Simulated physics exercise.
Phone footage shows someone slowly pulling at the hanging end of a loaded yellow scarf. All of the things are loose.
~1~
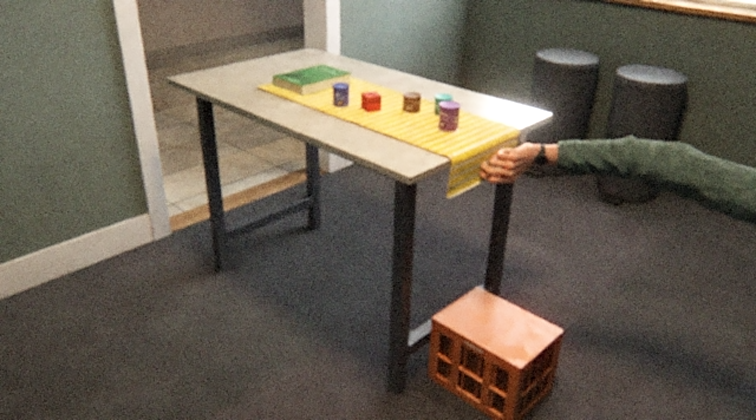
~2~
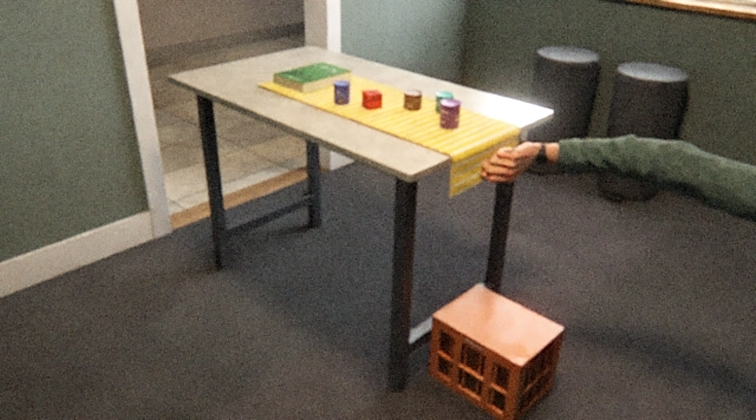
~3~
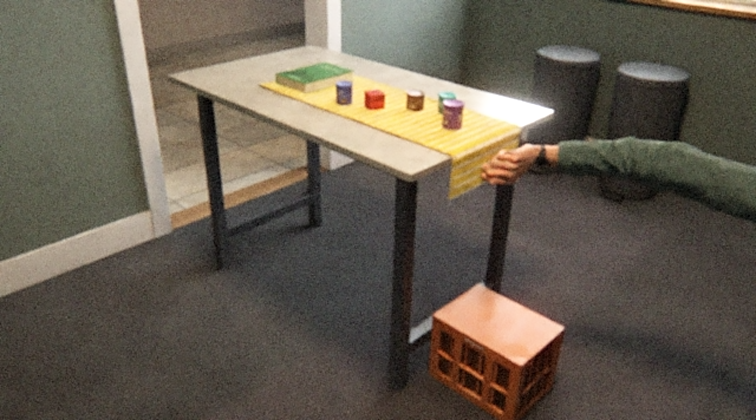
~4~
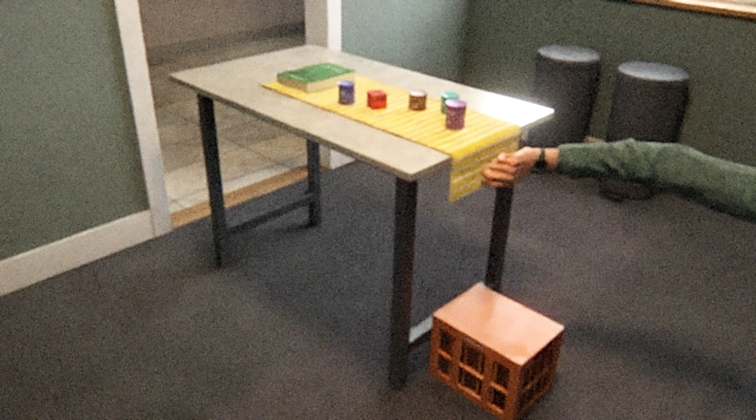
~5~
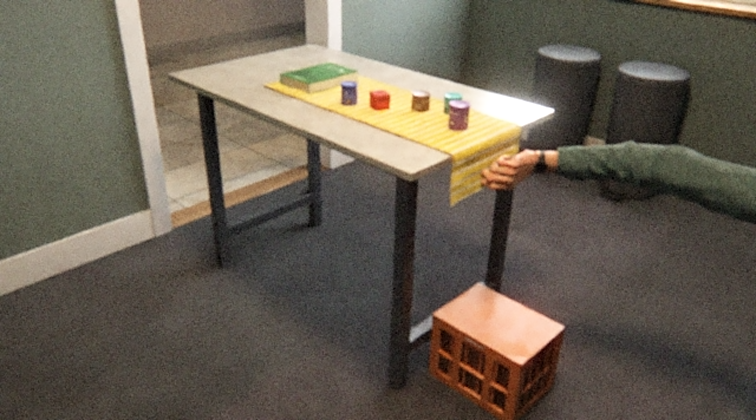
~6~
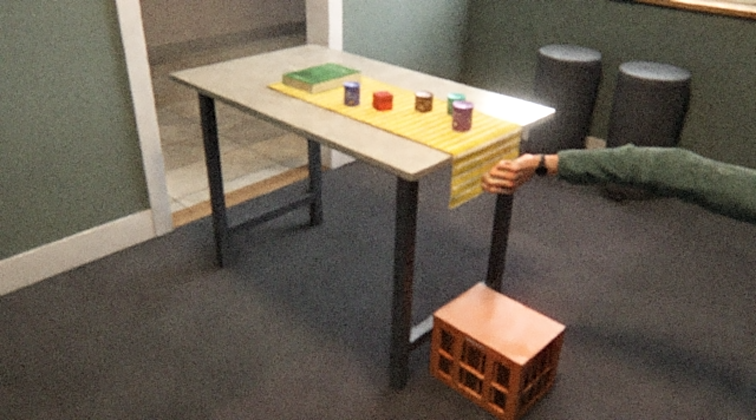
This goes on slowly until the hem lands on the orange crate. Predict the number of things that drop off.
In all, four slip off.
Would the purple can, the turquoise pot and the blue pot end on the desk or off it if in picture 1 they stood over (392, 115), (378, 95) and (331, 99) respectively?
In the end the purple can is no longer on top, the turquoise pot is still on top, and the blue pot is still on top.
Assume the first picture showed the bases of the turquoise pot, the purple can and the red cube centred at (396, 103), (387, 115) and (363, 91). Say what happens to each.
The turquoise pot ends up off; the purple can ends up off; the red cube stays put.
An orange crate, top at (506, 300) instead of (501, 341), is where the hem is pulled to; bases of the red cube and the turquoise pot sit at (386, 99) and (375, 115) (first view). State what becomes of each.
The red cube stays put; the turquoise pot stays put.
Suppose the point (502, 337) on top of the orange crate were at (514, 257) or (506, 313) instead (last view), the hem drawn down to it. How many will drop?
1 and 3.
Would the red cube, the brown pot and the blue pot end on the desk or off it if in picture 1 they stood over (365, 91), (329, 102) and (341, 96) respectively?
First the red cube, which is kept, then the brown pot, which is kept, and finally the blue pot, which is kept.
Early on, hem near (481, 235); purple can gone.
Midway, hem near (478, 273); purple can and turquoise pot gone.
Near the end, hem on the crate; purple can, turquoise pot, brown pot and red cube gone.
Finally, hem on the crate; purple can, turquoise pot, brown pot and red cube gone. It carries off four.
